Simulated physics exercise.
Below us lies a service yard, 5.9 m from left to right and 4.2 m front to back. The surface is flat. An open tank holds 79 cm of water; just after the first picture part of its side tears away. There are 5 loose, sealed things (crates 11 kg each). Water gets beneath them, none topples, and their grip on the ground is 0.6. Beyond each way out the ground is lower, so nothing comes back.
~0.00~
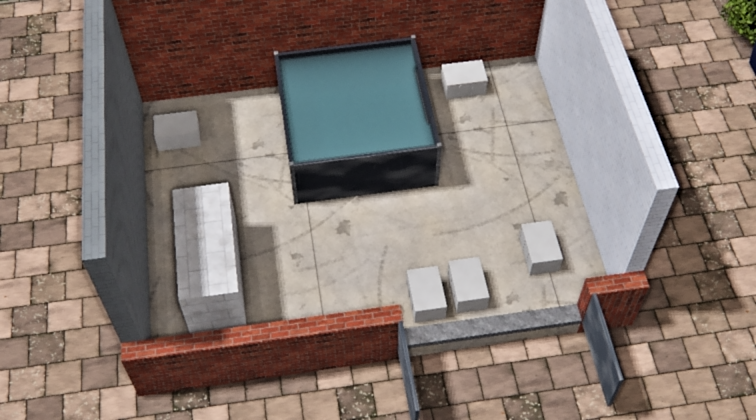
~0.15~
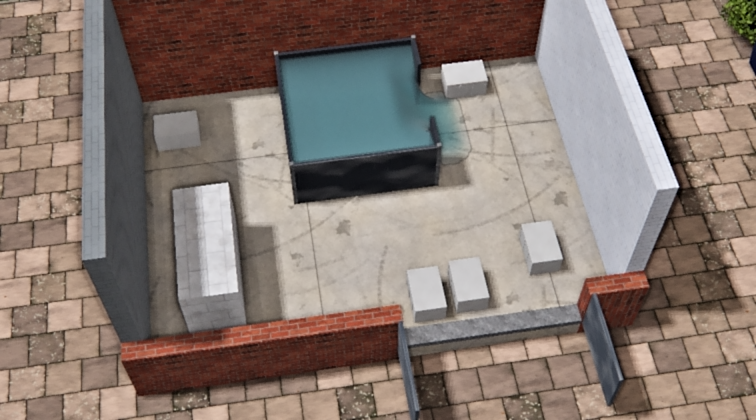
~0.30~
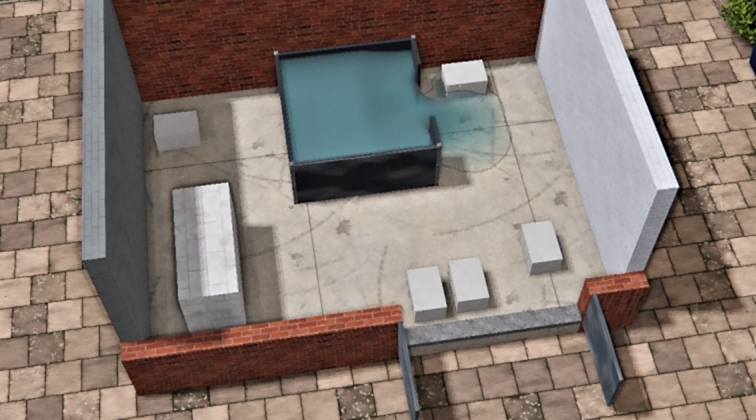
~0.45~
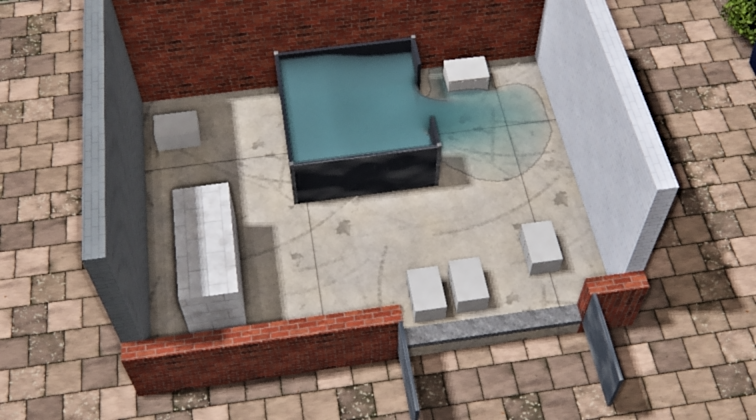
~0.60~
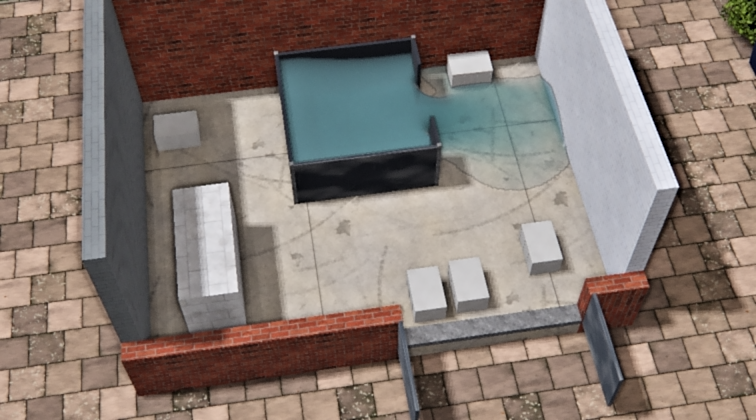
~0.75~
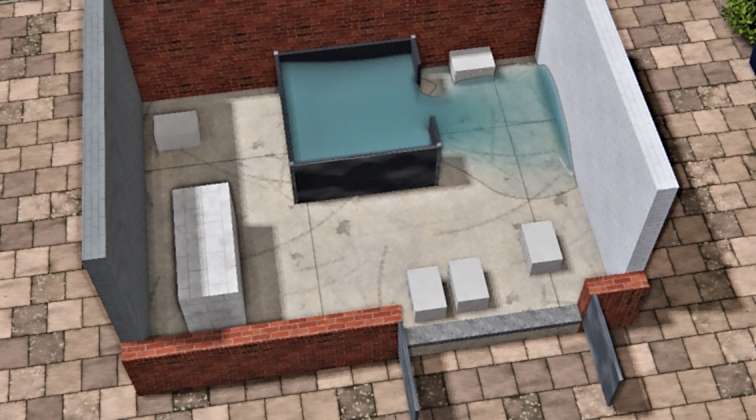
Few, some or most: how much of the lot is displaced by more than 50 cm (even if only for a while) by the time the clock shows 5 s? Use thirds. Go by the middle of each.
It is two thirds or more.
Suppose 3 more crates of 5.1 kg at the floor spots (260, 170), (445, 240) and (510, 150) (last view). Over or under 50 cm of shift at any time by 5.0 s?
In that order: Short of it, under, past it.
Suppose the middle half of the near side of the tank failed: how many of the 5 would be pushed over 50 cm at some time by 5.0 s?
In that case 3 of them.
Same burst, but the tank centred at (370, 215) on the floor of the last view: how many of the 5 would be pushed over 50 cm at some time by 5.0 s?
In that case 4 of them.
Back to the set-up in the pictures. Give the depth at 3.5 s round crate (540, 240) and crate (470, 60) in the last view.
Roughly 8 and 21 cm.
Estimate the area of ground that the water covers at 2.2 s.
Some 11.0 m2.
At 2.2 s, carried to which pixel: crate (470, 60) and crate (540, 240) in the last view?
Around (437, 64) and (508, 253).
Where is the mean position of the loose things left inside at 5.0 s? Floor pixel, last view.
At about (367, 217).
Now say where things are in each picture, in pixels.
A crate at (465, 73), on the bottom; a crate at (542, 241), on the bottom; water covers 3.7 m2; 0 of 5 have shifted, in the first frame.
A crate at (465, 73), on the bottom; a crate at (542, 241) rests on the ground; 4.3 m2 under water; 0 of 5 have shifted, in the second frame.
A crate at (465, 73), on the bottom; a crate at (542, 241) rests on the ground; water covers 5.2 m2; 0 of 5 have shifted, in the third frame.
A crate at (467, 69) rests on the ground, 8 cm from its start; a crate at (542, 241), on the bottom; water covers 6.3 m2; 1 of 5 have shifted, in the fourth frame.
A crate at (470, 62), on the bottom, 21 cm from its start; a crate at (542, 241) rests on the ground; 7.2 m2 under water; 1 of 5 have shifted, in the fifth frame.
A crate at (472, 59), on the bottom, 30 cm from its start; a crate at (542, 241) rests on the ground; 7.8 m2 under water; 1 of 5 have shifted, in the sixth frame.
After 1.1 s 0 of 5 are over 50 cm from their spots; 0 afloat.
After 2.2 s 0 of 5 are over 50 cm from their spots; 1 afloat.
After 3.5 s 2 of 5 are over 50 cm from their spots; 2 afloat.
After 5.0 s 3 of 5 are over 50 cm from their spots, and 4 have been at some point; 2 afloat.
